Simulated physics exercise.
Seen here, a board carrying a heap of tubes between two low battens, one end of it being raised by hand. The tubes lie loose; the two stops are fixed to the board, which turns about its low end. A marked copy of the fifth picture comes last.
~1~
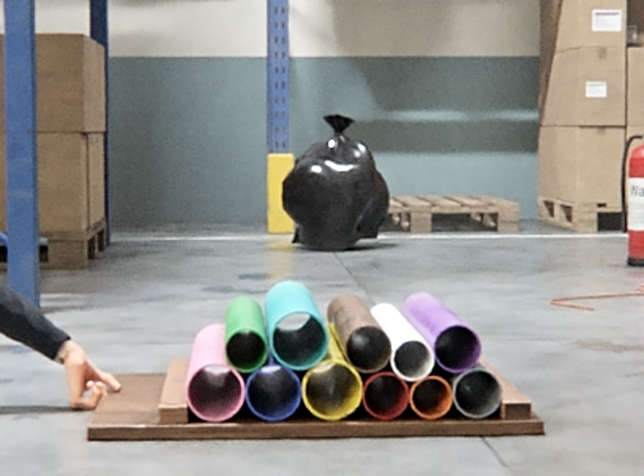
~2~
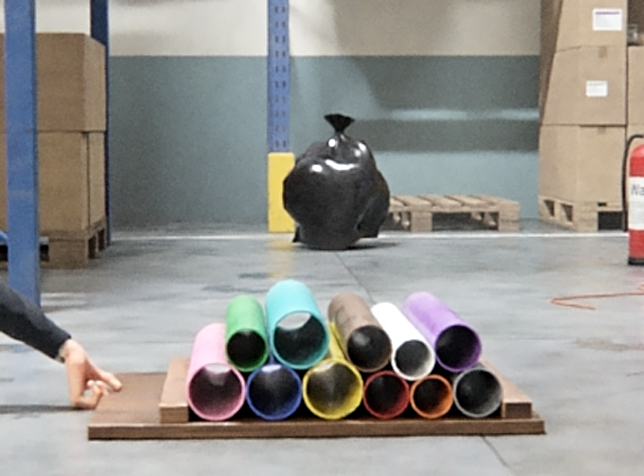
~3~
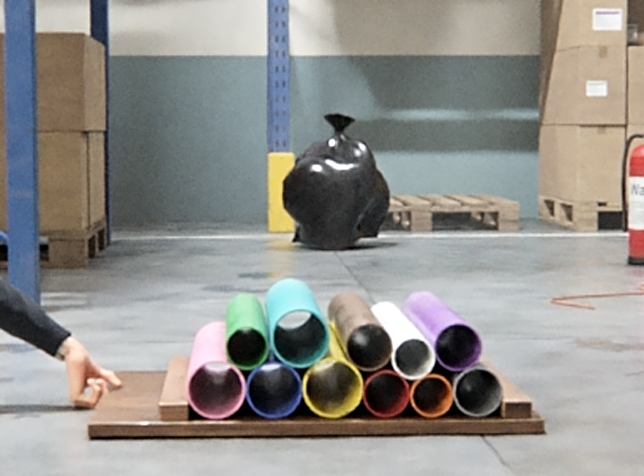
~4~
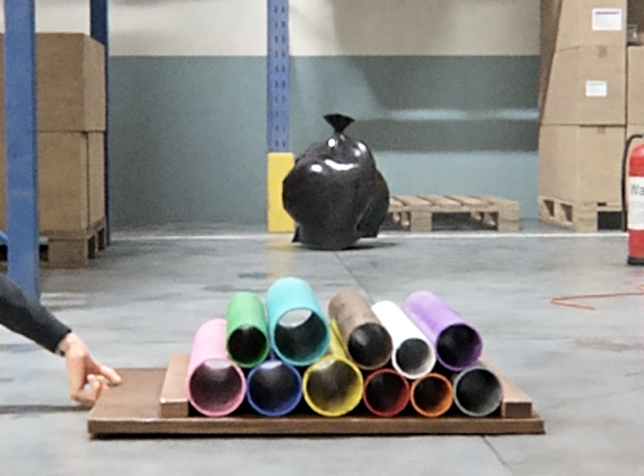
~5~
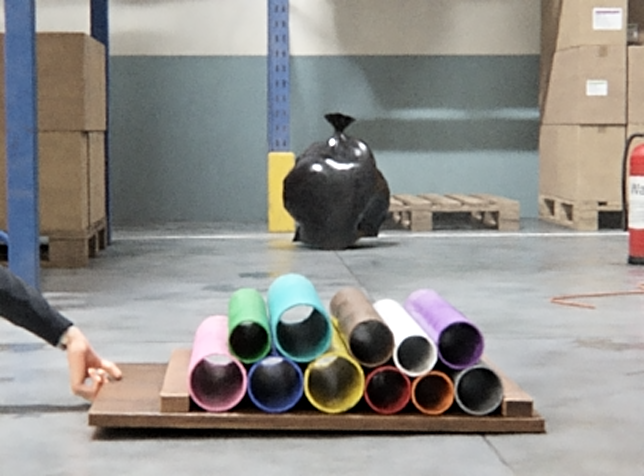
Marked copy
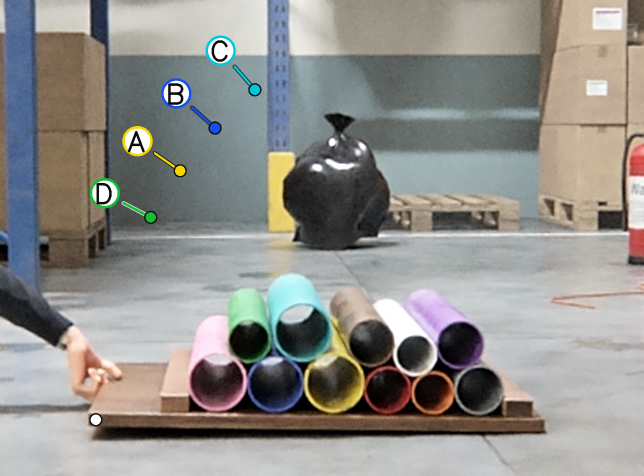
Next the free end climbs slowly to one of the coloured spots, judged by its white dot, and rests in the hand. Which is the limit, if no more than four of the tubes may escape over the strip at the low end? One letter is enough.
Lift it to D and no more.
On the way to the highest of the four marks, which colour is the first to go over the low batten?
First is the purple one.
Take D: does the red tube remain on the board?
Yes.
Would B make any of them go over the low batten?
At B: Yes.
On the marked copy, A at (180, 171); B at (215, 128); C at (255, 90); D at (151, 217); the white dot at (96, 420).
With D. Early on, board at 17°.
Further on, board at 28°.
At the end, board at 28°, three over the low batten (white, brown, purple).
As for the rest, A five over the low batten; B six over the low batten; C six over the low batten.
